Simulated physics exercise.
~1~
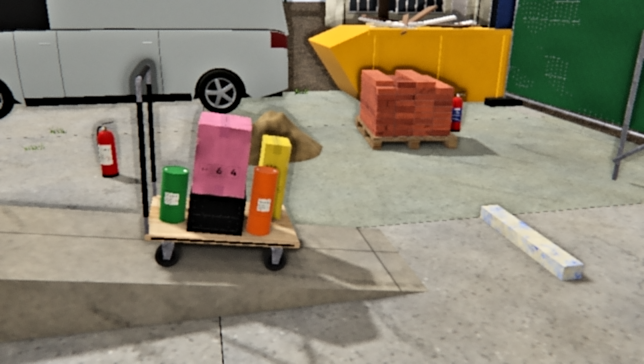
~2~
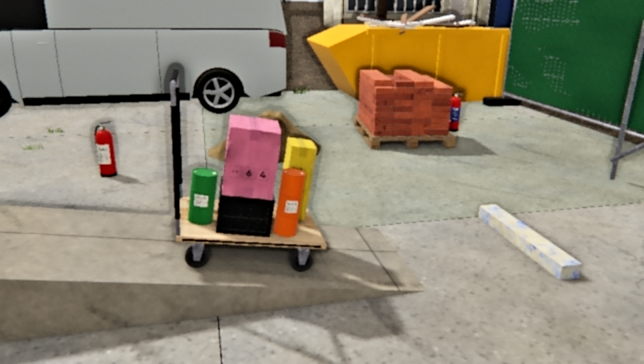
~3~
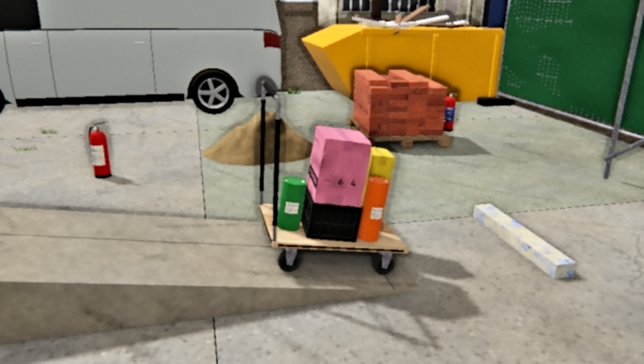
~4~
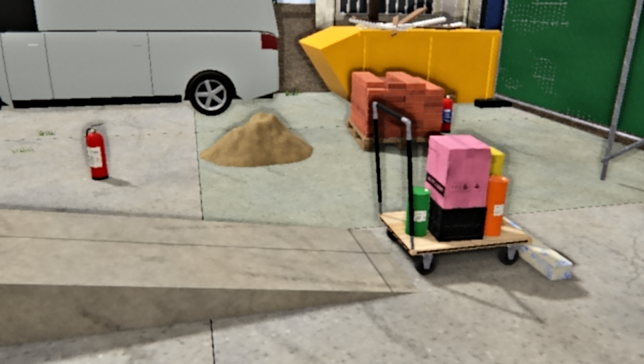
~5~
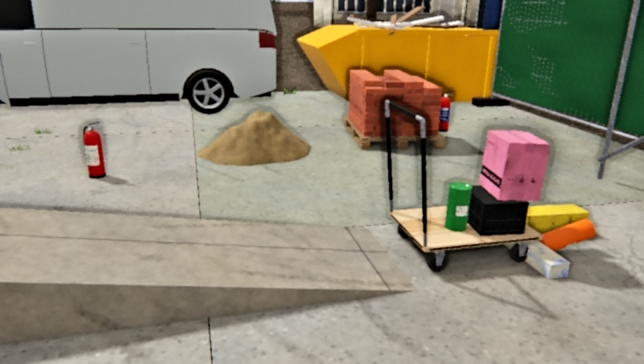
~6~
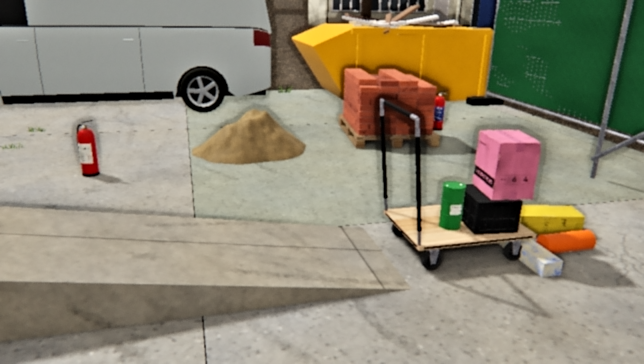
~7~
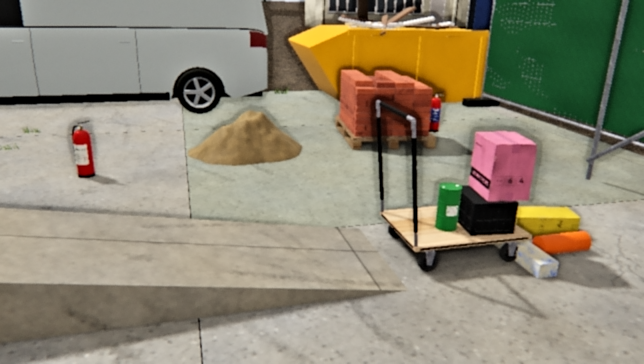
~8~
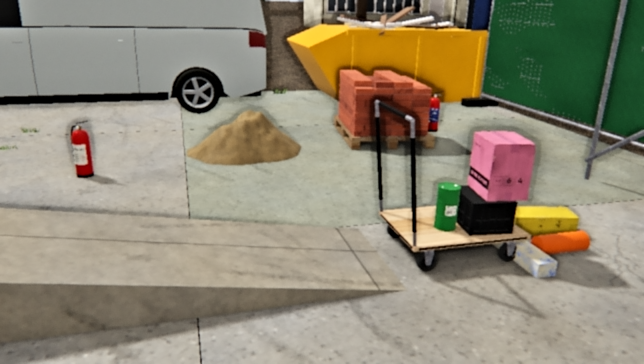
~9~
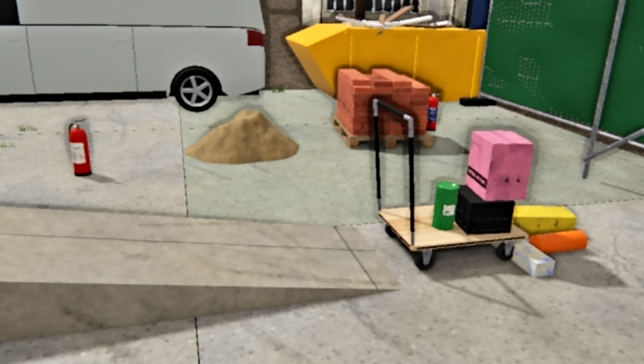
At first, a flat wooden trolley carrying a green canister, an orange canister, a yellow box and a pink box stacked on a black crate rolls down a low ramp in a yard, past a van and a sand heap. It keeps rolling right, passing in front of a pallet of bricks, and reaches the level ground. There it stops against a pale kerb. The load slides forward, and the orange canister and yellow box topple off the right end. The green canister, crate and pink box stay aboard, while the fallen pair lies still beside the kerb.
